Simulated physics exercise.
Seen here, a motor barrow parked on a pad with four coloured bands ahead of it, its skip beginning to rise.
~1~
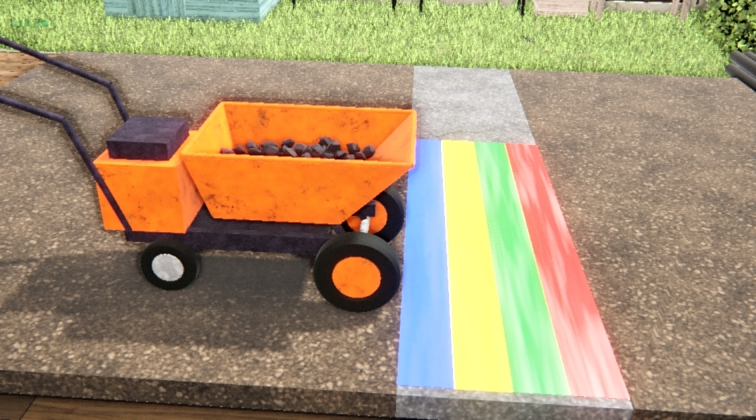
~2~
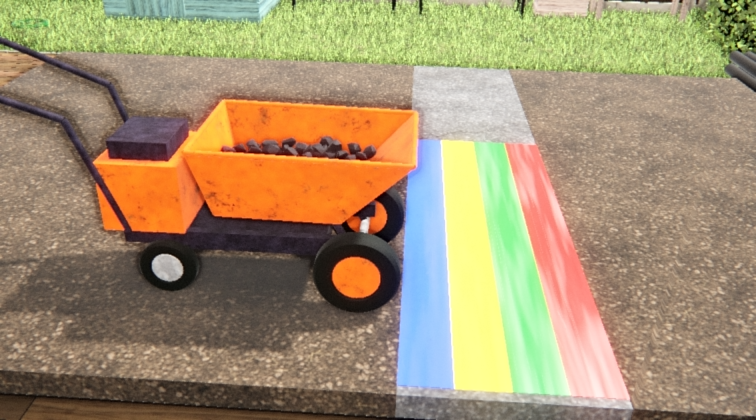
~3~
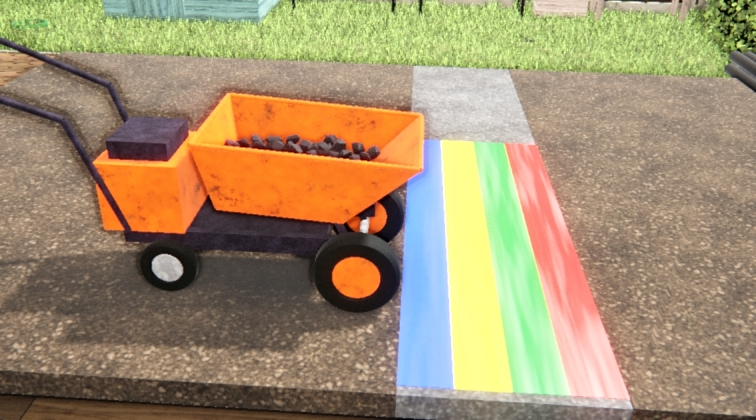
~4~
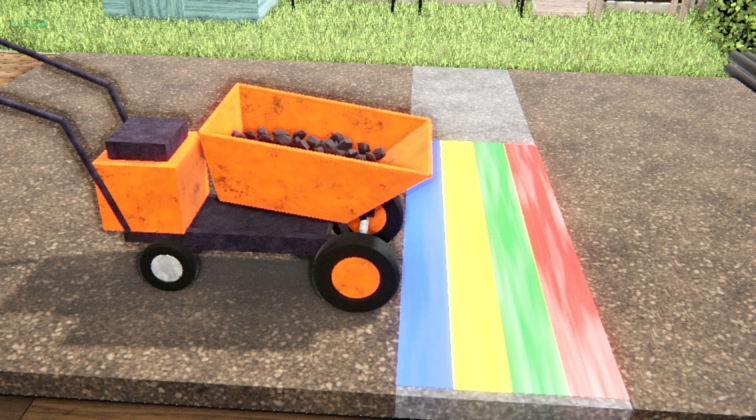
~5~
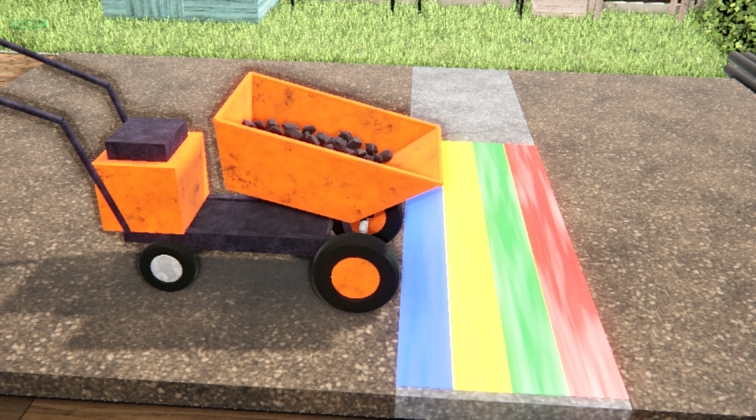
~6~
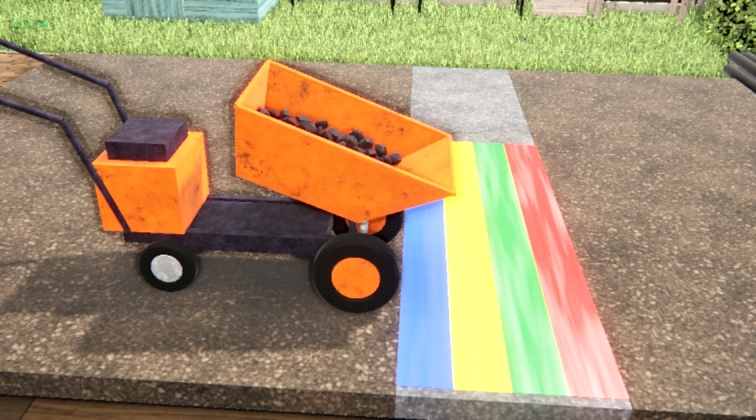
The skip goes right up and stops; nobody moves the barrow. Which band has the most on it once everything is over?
Green.
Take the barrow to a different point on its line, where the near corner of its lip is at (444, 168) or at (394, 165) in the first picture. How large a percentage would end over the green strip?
That works out to 20 per cent for the first position and 30 per cent for the second.
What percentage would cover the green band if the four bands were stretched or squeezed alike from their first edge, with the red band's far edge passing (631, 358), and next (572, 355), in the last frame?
About 40 and 30 per cent.
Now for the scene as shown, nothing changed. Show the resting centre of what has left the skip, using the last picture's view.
Roughly at (529, 280), give or take.
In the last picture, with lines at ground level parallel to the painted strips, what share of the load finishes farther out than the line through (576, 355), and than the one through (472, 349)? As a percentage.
The first comes to 20 %, the second to 70 %.
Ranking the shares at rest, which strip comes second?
The next spot goes to the red one.
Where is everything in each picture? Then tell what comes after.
In the first picture, lip of the skip at (411, 166), level; top of the load at (291, 157), lumps of coal; blue strip at (426, 341); yellow strip at (479, 344); green strip at (532, 347); red strip at (586, 350).
In the second picture, lip of the skip at (414, 167), tipped barely; top of the load at (292, 156).
In the third picture, lip of the skip at (420, 170), tipped barely; top of the load at (278, 162).
In the fourth picture, lip of the skip at (429, 176), tipped a little; top of the load at (284, 157).
In the fifth picture, lip of the skip at (441, 184), tipped a little; top of the load at (283, 145).
In the sixth picture, lip of the skip at (454, 194), tipped clearly; top of the load at (278, 134); blue strip at (425, 342); yellow strip at (478, 345); green strip at (531, 348); red strip at (585, 351).
Soon, skip tipped steeply; all in the skip.
A while on, skip tipped right over; most in the skip; a small part over the yellow strip; about a quarter over the green strip; a stray few over the red strip.
Towards the end, skip tipped right over; about a third in the skip; a small part over the yellow strip; about a third over the green strip; about a quarter over the red strip; a small part off the paint.
Finally, skip tipped right over; about a third in the skip; none over the blue strip; a small part over the yellow strip; about a third over the green strip; about a quarter over the red strip; a small part off the paint.
